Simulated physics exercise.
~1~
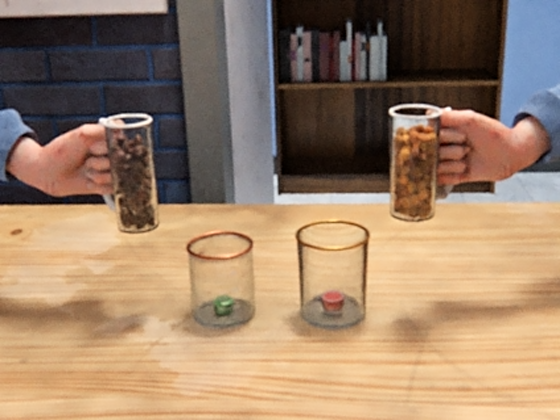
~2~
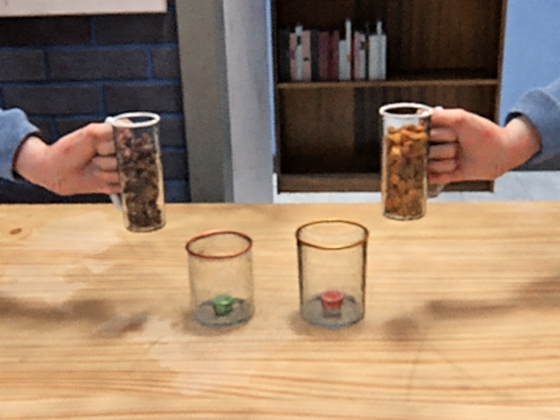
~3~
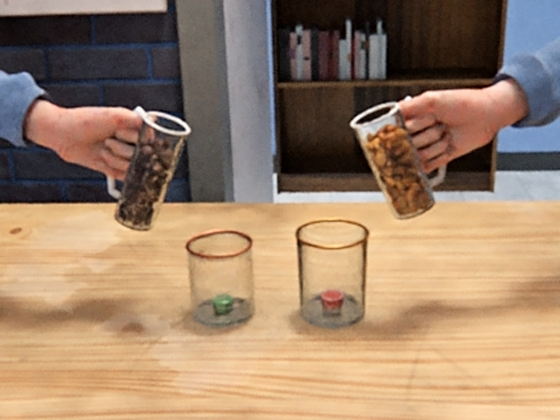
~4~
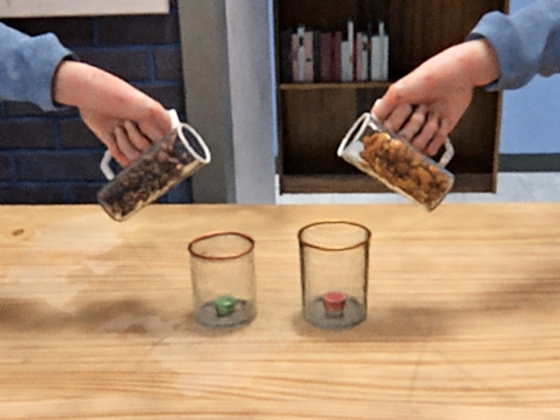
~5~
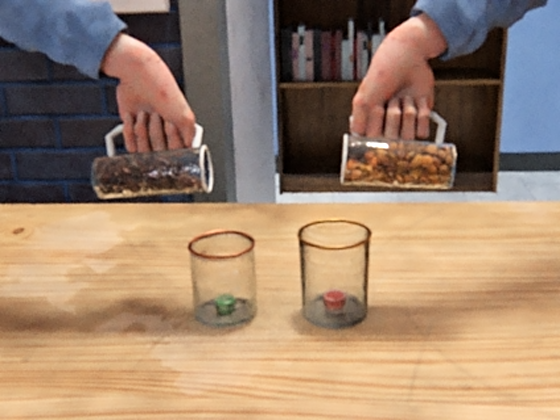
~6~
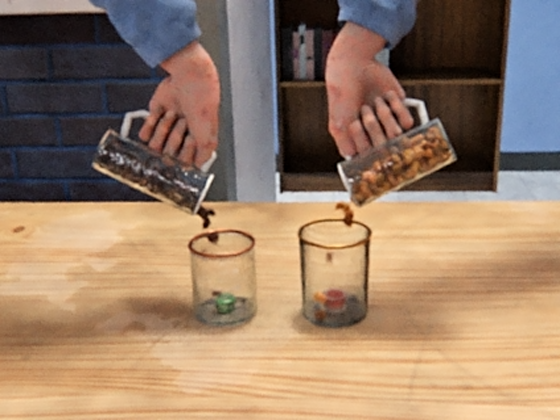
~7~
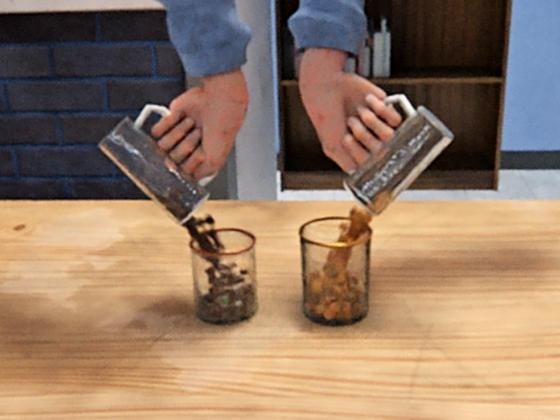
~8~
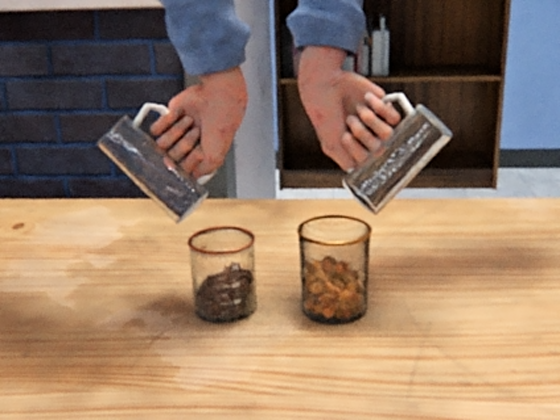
Two hands in blue sleeves hold clear handled cups above a pale wooden table, seen from the front by a slightly swaying camera, with a dark brick wall and a bookcase behind. The left cup holds dark brown pieces, the right one orange-brown pieces. Below stand two clear glasses, a small green object in the left and a red one in the right. The hands tilt the cups inward onto their sides, then tip them further, and the pieces pour down into the glasses. Finally the cups hang empty, both glasses are about half full, and both small objects are covered.
